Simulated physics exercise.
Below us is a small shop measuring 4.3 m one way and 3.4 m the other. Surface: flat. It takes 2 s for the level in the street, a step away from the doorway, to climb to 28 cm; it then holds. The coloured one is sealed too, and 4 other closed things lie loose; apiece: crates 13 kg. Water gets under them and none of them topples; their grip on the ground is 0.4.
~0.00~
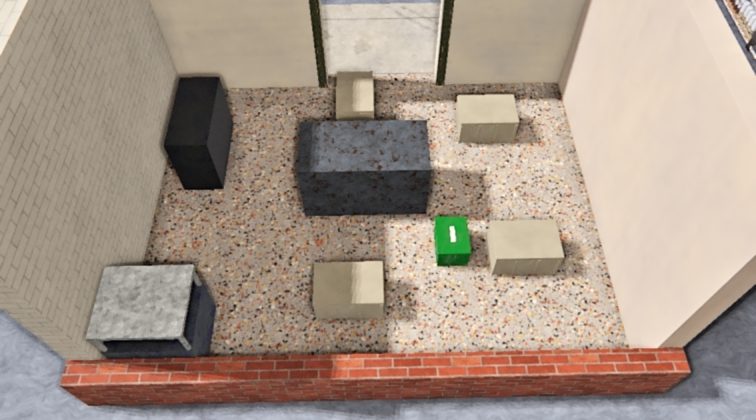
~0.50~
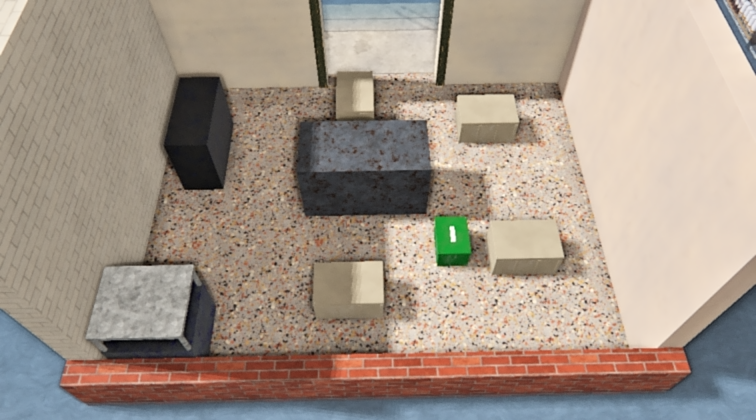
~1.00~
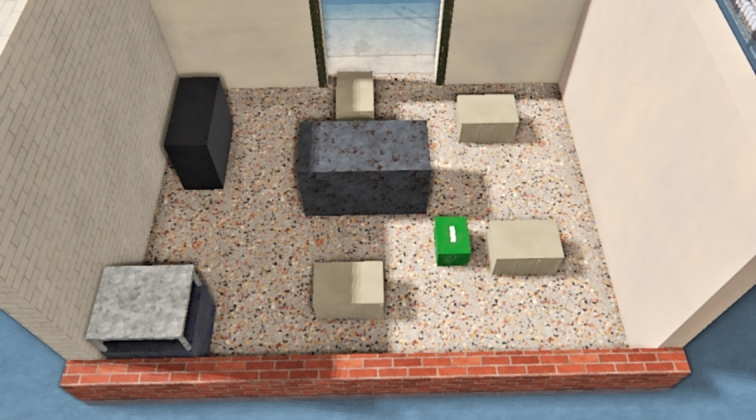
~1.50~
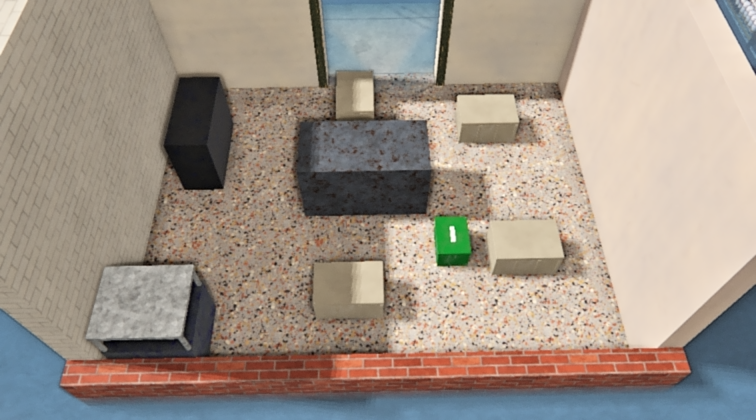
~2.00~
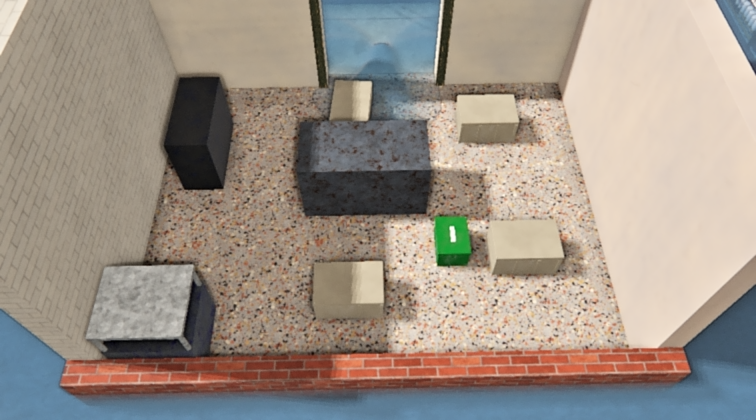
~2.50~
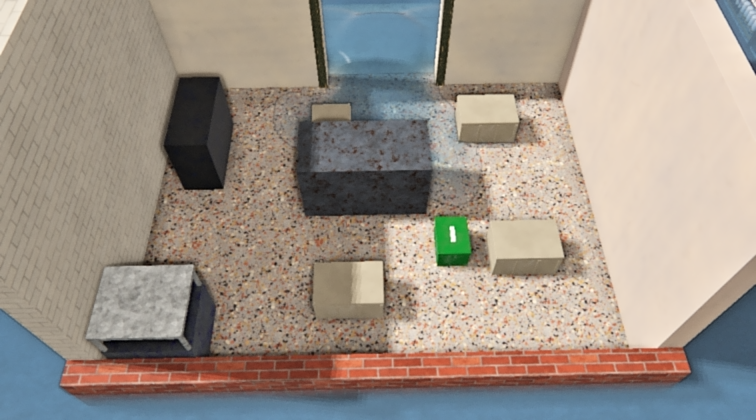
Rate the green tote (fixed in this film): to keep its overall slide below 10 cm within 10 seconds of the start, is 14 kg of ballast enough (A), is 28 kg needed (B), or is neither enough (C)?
B.
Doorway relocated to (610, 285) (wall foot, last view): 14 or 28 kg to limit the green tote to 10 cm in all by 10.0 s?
Both masses fail.
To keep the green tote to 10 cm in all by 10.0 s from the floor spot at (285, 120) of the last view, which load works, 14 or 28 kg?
It turns out that the heavier alone succeeds.
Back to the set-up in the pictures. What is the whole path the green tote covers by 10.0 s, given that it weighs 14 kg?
Some 30 centimetres of travel in total.
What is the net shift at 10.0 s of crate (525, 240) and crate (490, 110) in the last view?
First 250 cm, then 60 cm.
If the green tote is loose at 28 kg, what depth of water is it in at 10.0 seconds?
Around 10 cm.
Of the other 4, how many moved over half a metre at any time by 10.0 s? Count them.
It adds up to 4.
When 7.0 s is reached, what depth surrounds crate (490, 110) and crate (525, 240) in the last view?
6 and 10 cm.
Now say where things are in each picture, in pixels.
The first frame shows the green tote at (453, 235), on the bottom; water covers 0.0 m2; 0 of 5 have shifted.
The second frame shows the green tote at (453, 235), on the bottom; 0.0 m2 under water; 0 of 5 have shifted.
The third frame shows the green tote at (453, 235), on the bottom; 0.0 m2 under water; 0 of 5 have shifted.
The fourth frame shows the green tote at (453, 235), on the bottom; water covers 0.1 m2; 0 of 5 have shifted.
The fifth frame shows the green tote at (453, 235), on the bottom; water covers 0.9 m2; 1 of 5 have shifted.
The sixth frame shows the green tote at (453, 235) rests on the ground; water covers 2.3 m2; 1 of 5 have shifted.
After 3.5 s the green tote would be 0 cm from its start with 14 kg and 0 cm from its start with 28 kg; 3 cm of water round it then.
After 4.5 s the green tote would be 0 cm from its start with 14 kg and 0 cm from its start with 28 kg; 1 cm of water round it then.
After 7.0 s the green tote would be 0 cm from its start with 14 kg and 0 cm from its start with 28 kg; 3 cm of water round it then.
After 10.0 s the green tote would be 25 cm from its start with 14 kg and 0 cm from its start with 28 kg; 10 cm of water round it then.
